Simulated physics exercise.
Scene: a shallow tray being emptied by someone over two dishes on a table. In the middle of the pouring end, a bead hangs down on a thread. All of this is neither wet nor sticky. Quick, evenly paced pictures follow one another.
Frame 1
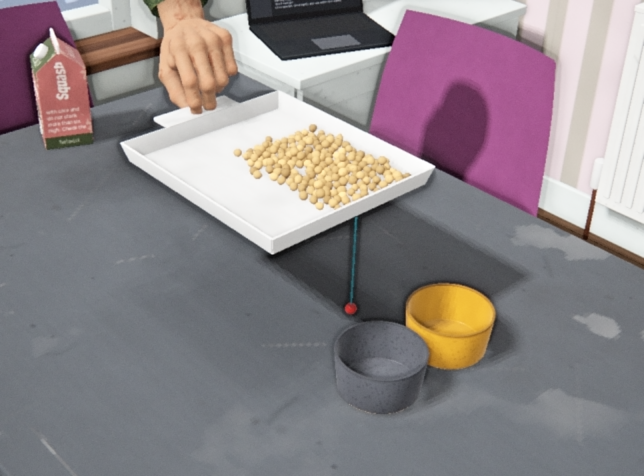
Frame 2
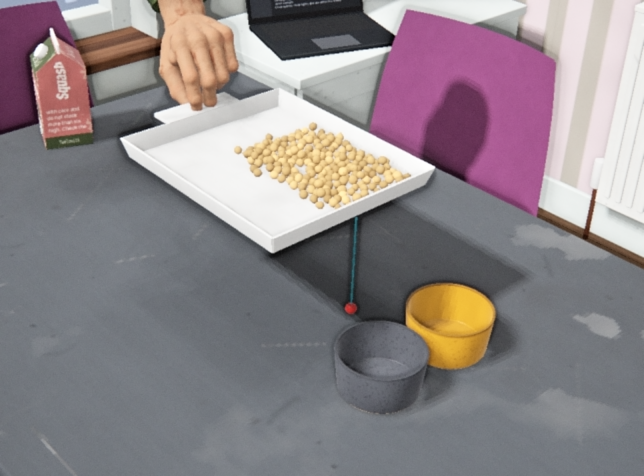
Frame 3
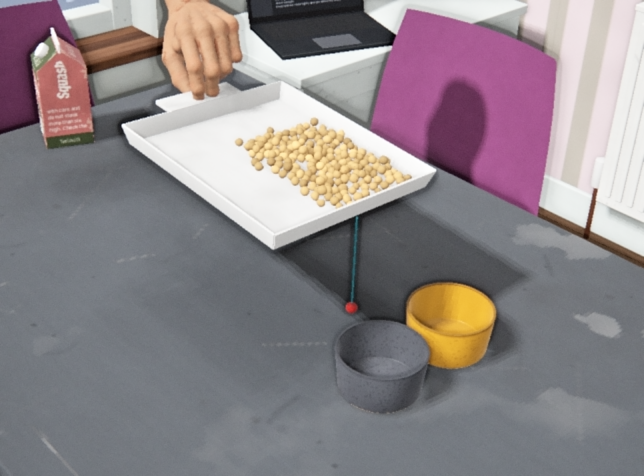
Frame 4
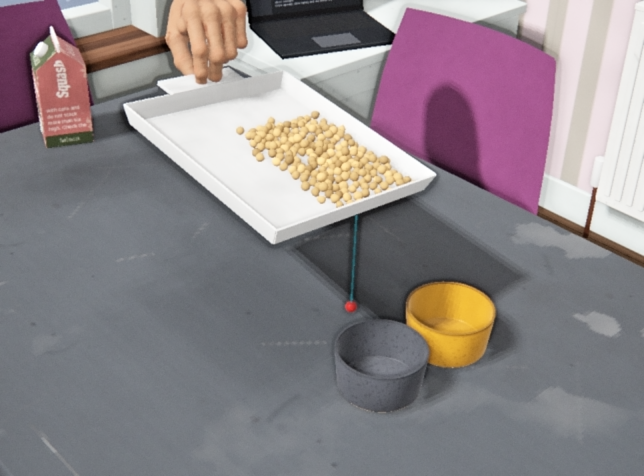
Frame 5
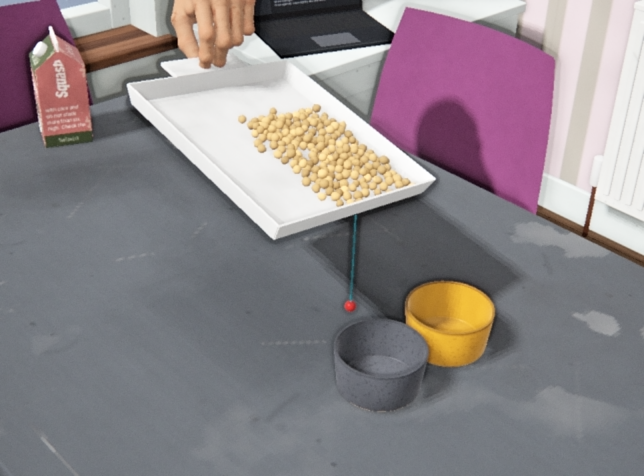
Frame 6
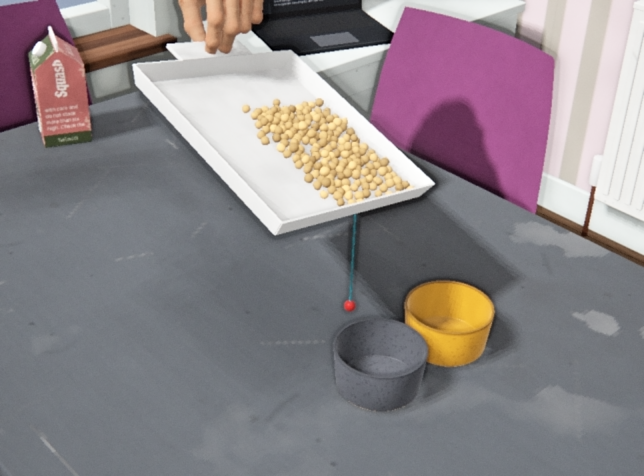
At a grey table, a hand gradually tilting a white tray of chickpeas, its right corner lowest, near grey and yellow dishes.
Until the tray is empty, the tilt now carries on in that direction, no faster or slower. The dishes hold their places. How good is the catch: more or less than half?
So the dishes mostly fail at catching it, really.
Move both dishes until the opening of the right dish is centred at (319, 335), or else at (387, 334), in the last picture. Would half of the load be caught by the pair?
Well, not up to half at the first spot and not up to half at the second.
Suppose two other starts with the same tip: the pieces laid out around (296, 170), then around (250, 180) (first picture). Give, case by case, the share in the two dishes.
About 30 % and 30 %.
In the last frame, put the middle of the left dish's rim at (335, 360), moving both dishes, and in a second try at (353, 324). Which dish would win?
It comes out as the dish further right in the first try and the dish further right in the second.
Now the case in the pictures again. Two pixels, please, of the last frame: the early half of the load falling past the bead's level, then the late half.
(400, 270) first, (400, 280) later.
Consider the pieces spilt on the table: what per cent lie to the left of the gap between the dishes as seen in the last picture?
I reckon around 70 per cent.
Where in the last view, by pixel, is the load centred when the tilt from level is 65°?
Mark it at roughly (369, 153) in the final frame.
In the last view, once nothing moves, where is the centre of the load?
I'd place the middle at about (400, 327).
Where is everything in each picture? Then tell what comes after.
The first frame shows corners of the pouring end (273, 234) and (426, 166), level; middle of the load (323, 167), dried chickpeas; left dish (414, 388); right dish (482, 345); bead on its thread (351, 308).
The second frame shows corners of the pouring end (273, 233) and (427, 167), level; middle of the load (324, 166).
The third frame shows corners of the pouring end (275, 230) and (428, 169), tipped barely, lowest at the right corner; middle of the load (325, 162).
The fourth frame shows corners of the pouring end (277, 225) and (428, 173), tipped a little, lowest at the right corner; middle of the load (325, 158).
The fifth frame shows corners of the pouring end (280, 221) and (428, 177), tipped clearly, lowest at the right corner; middle of the load (326, 154).
The sixth frame shows corners of the pouring end (283, 217) and (427, 181), tipped clearly, lowest at the right corner; middle of the load (328, 150); left dish (413, 385); right dish (481, 342).
Just after the last frame, tray tipped steeply; almost all on the tray; just a few in the air.
A moment on, tray tipped past a quarter turn; almost all on the tray; just a few in the right dish; just a few outside both; just a few in the air.
Further on, tray tipped past a quarter turn; about a tenth in the left dish; roughly a quarter in the right dish; roughly two thirds outside both.
When it is over, tray tipped past a quarter turn; about a tenth in the left dish; roughly a quarter in the right dish; roughly two thirds outside both.
